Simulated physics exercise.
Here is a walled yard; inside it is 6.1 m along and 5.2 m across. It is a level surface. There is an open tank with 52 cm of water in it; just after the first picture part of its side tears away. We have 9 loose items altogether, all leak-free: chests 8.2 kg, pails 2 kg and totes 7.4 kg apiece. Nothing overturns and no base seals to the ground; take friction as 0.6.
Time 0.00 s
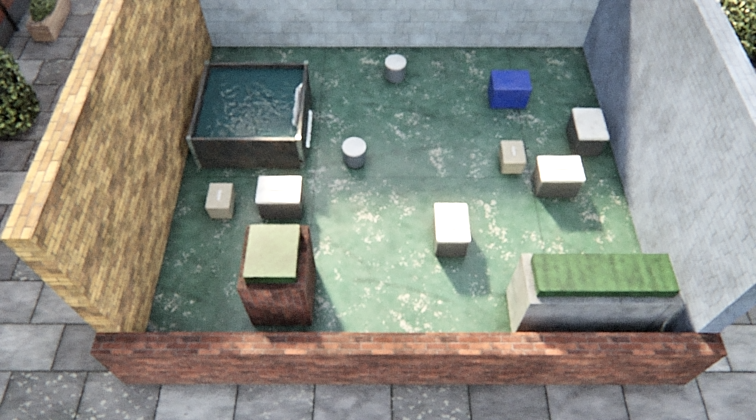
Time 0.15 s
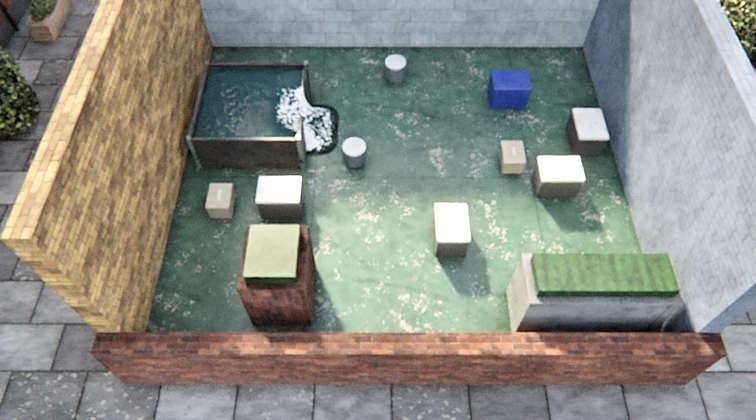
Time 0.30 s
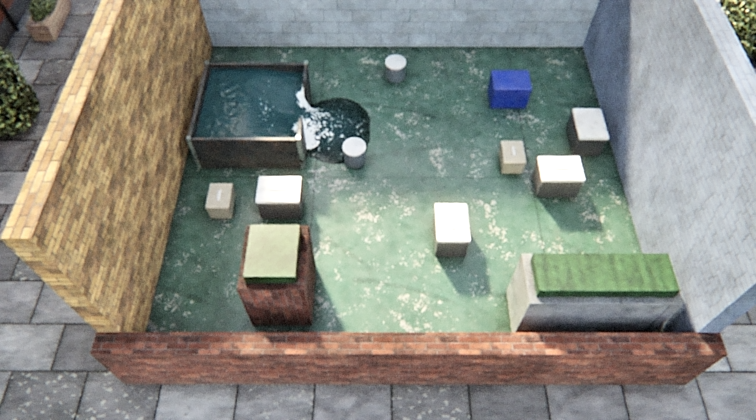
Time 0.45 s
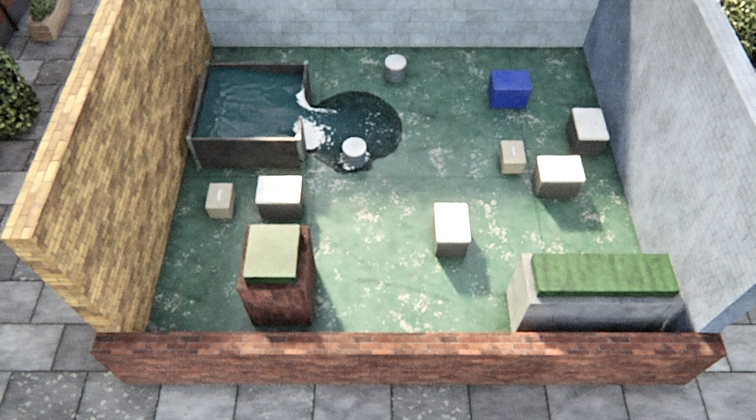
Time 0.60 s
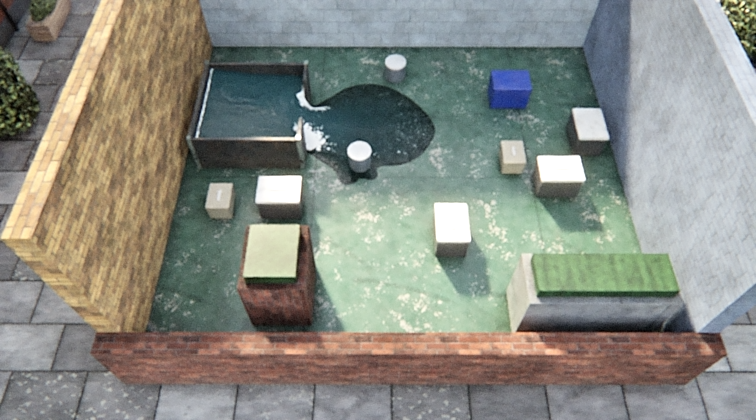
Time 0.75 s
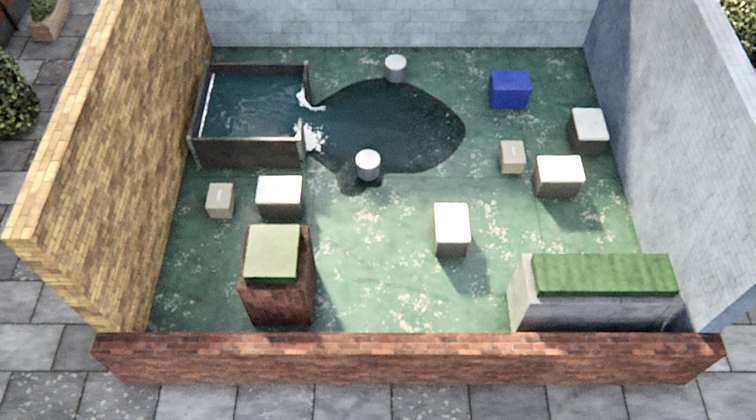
To begin with, a walled yard holds a water-filled tank at the left, with scattered blocks, pails and a blue chest sitting still. Then the tank's right side opens and foaming water pours out, spreading rightward in a dark pool across the green floor, and the nearest pail shifts slightly while the rest stay put.
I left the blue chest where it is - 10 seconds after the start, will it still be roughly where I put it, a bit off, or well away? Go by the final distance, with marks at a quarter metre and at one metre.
Well away, past the one-metre mark.
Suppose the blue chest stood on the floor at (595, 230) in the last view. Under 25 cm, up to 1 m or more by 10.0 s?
Outcome: It is taken a long way.
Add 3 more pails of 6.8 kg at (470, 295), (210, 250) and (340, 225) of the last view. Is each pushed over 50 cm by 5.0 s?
From first to last: Does not reach it, does not reach it, does not reach it.
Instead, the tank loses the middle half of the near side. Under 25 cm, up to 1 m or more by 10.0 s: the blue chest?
Well, the blue chest basically stays there then.
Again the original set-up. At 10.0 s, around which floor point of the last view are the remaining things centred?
I'd say about (401, 227) in the last view.
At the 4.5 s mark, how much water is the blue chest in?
The depth there is around 8 cm.
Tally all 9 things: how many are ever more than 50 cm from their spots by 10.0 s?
Count: 7.
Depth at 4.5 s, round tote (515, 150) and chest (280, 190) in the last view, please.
Depth approx. 7 cm / 0 cm.
After 2.0 s the blue chest is near (532, 78), 0.3 m from its start, aground; 1 afloat.
After 4.5 s the blue chest is near (572, 87), 0.9 m from its start, afloat; 5 afloat.
After 7.0 s the blue chest is near (531, 133), 1.1 m from its start, afloat; 7 afloat.
After 10.0 s the blue chest is near (511, 182), 1.9 m from its start, afloat; 5 afloat.
